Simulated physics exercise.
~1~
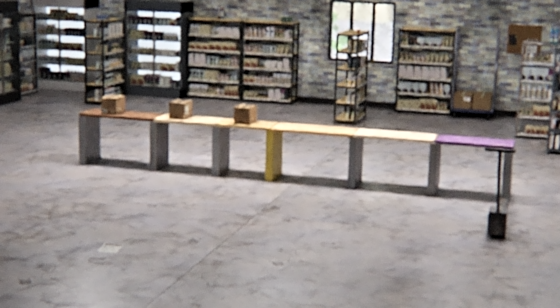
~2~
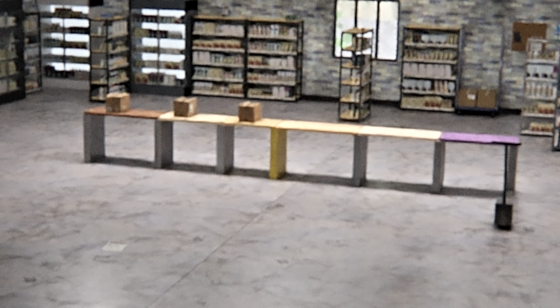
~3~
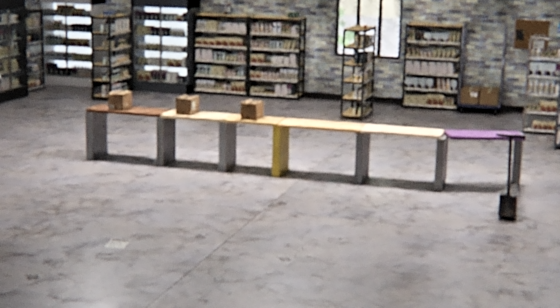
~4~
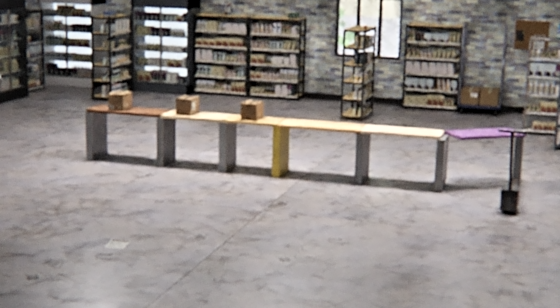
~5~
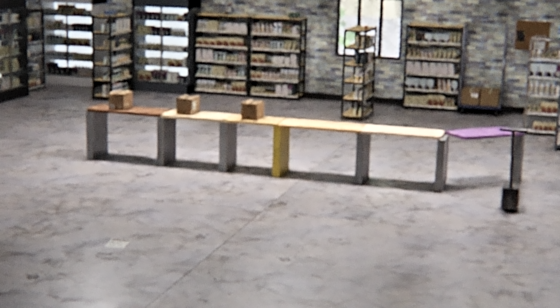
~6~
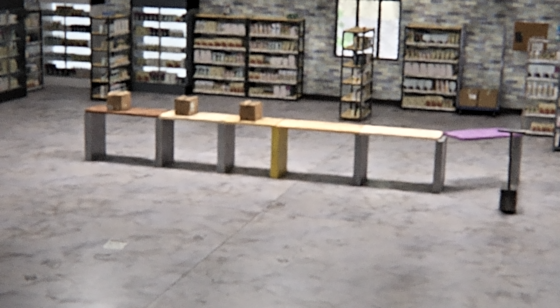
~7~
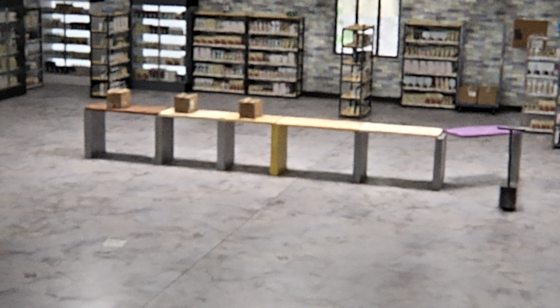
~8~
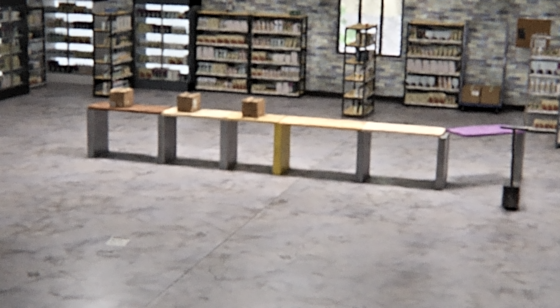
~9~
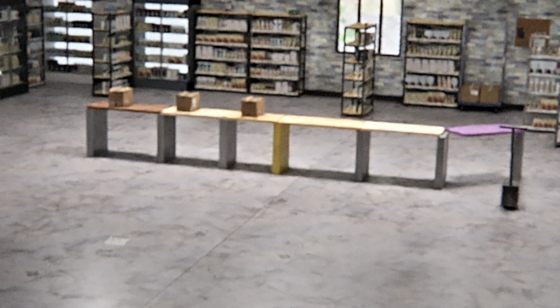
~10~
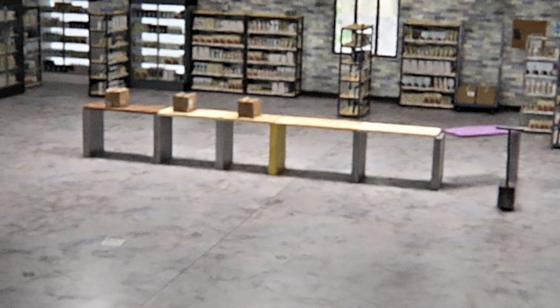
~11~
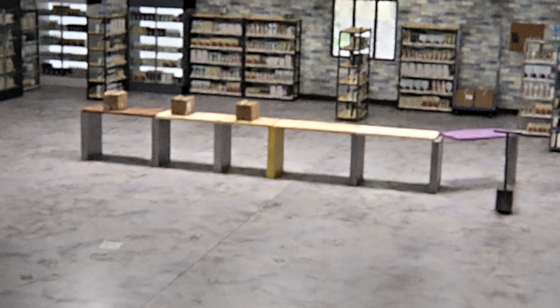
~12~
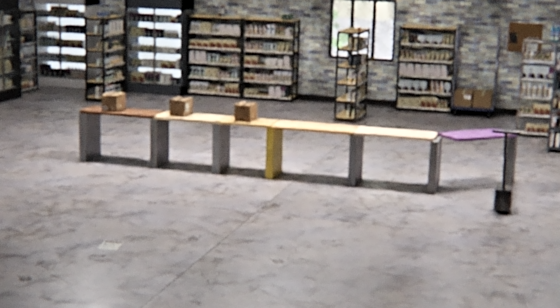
A long row of boards on upright supports, with three small boxes on the left, stood in a shelf-lined room as a dark jack nudged the right end; the purple board shifted slightly away from its neighbour, and everything stayed standing.
